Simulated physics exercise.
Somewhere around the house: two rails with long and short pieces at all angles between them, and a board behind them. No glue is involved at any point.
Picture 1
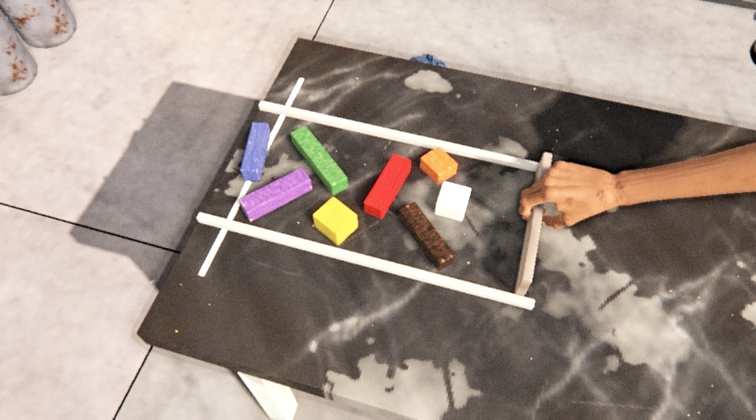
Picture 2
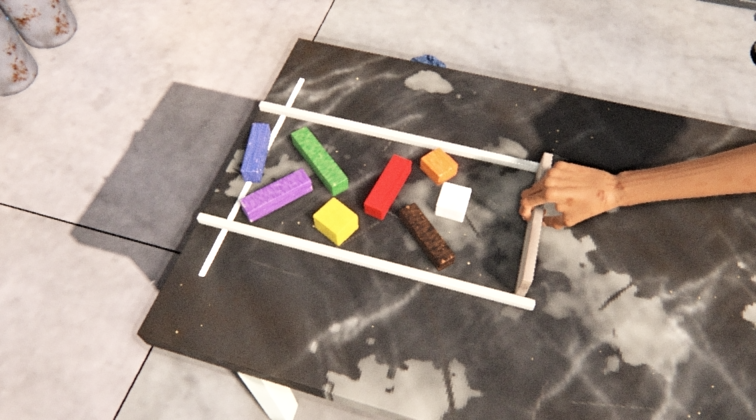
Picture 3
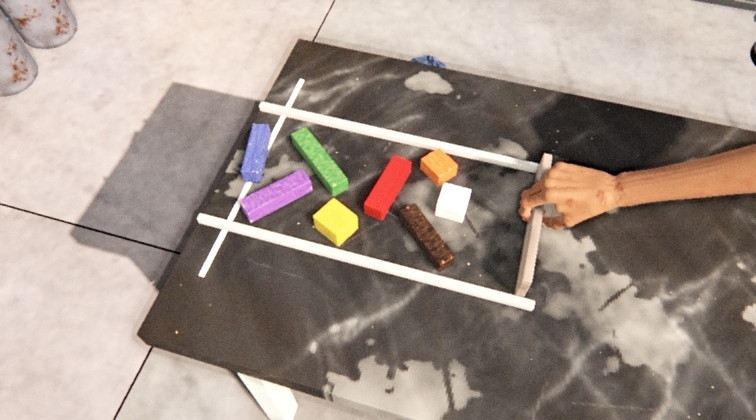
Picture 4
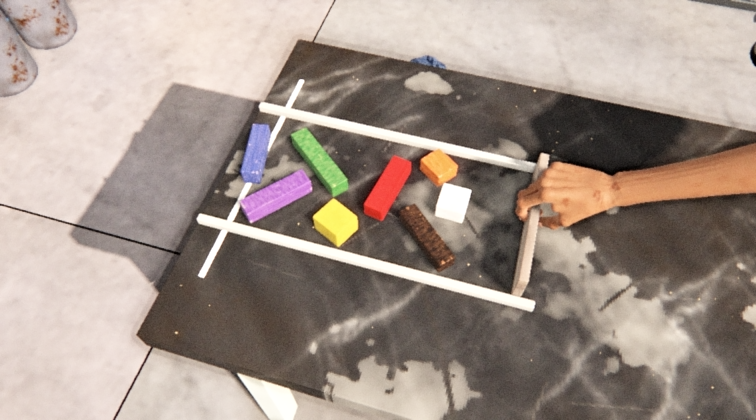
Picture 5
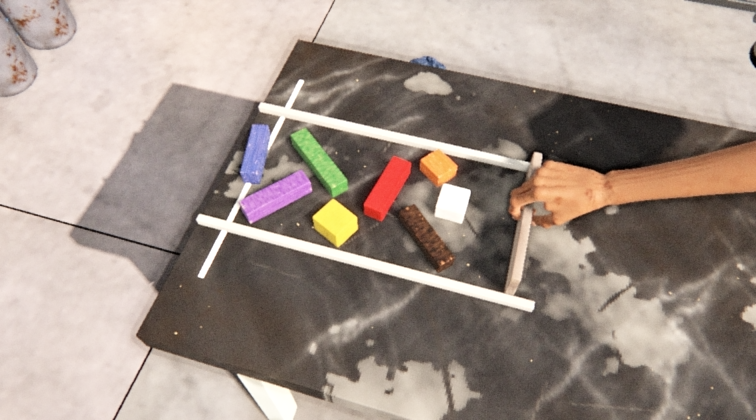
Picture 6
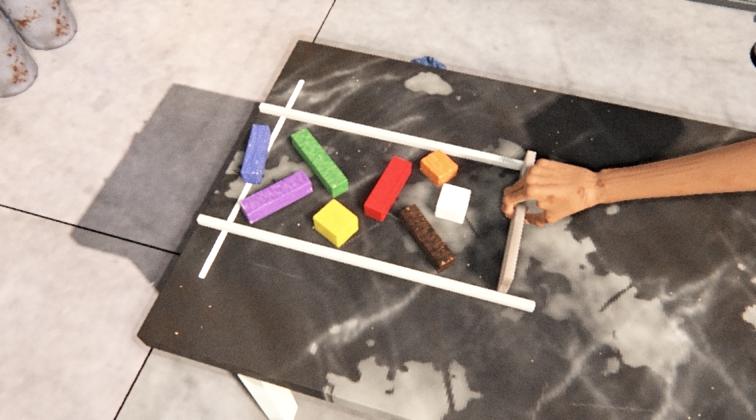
A hand sliding a board slightly left between two white rails on a dark marbled surface, the colored pieces lying still.
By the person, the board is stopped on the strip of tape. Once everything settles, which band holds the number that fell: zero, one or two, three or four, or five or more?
Falls come to a total above four.
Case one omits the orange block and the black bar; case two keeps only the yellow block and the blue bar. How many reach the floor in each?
Well, the first time you'd get 4, and the next time 3.
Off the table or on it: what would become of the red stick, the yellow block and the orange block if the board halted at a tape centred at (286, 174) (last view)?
OK, so the red stick stays where it is, the yellow block stays where it is, and the orange block? It stays where it is.
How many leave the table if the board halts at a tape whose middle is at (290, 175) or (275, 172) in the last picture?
On the floor, 3 then 3.
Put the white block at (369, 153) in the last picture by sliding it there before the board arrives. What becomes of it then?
Then it goes over.
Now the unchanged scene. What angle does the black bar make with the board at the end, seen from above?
I'd put it at about 25°.
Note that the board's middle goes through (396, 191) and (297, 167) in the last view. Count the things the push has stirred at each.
Up to then 6, and up to the other point 8.
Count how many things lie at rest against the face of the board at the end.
The count comes out at 3.
Soon after, none off yet; blue bar at rest near (257, 154); purple bar at rest near (277, 197); green bar at rest near (319, 162).
After that, none off yet; blue bar displaced a little near (241, 154); purple bar displaced a little near (250, 188); green bar displaced about its own width near (266, 134).
In the end, the number that fall off is five or more; gone, red stick, yellow block, green bar, purple bar and blue bar.
